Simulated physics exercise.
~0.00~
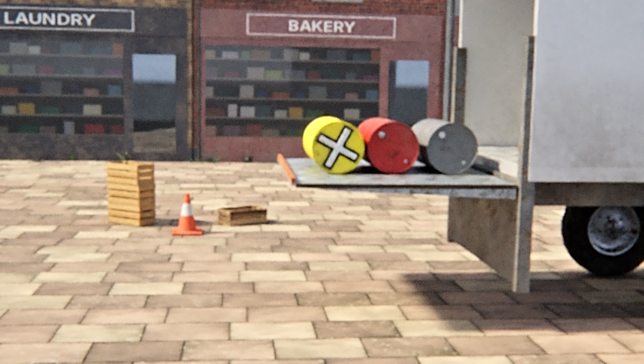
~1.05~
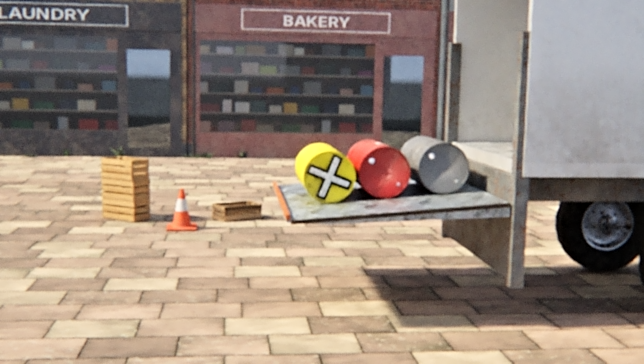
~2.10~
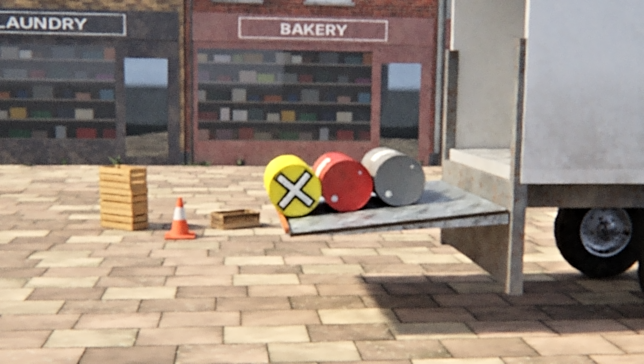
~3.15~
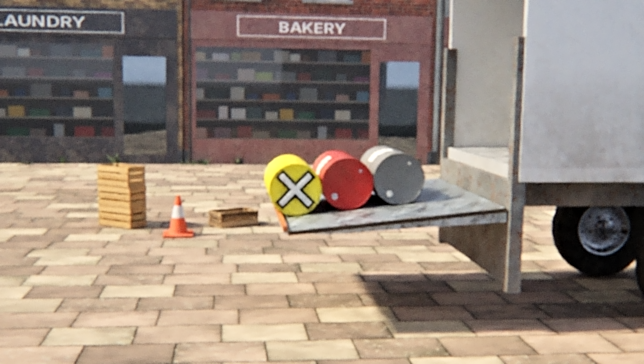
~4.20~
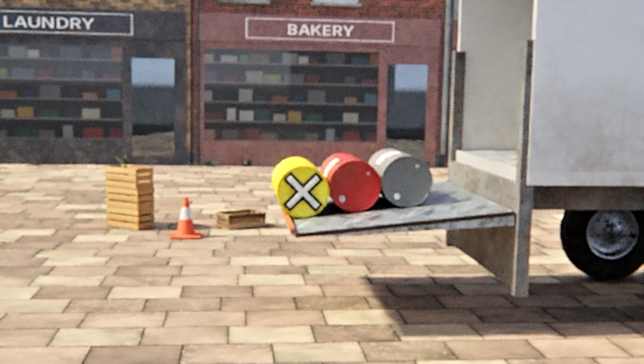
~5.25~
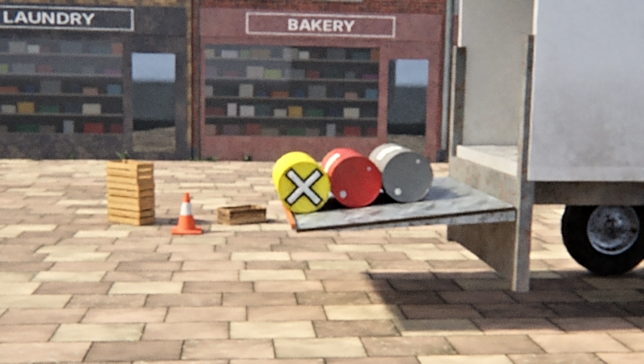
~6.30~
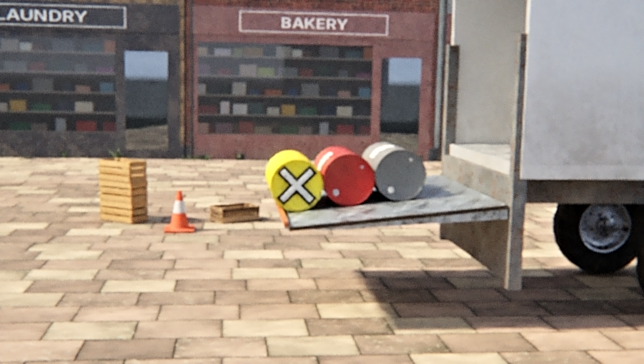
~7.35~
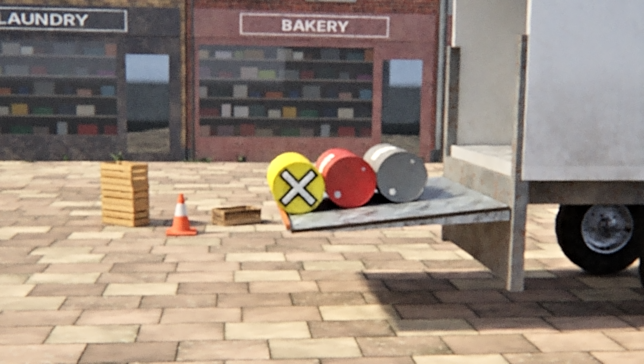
Three drums, yellow, red and grey, lie on a lorry's tail-lift in front of a laundry and a bakery as the platform lowers and tilts, then roll left until the yellow one meets the raised edge, where they settle side by side, all still aboard.
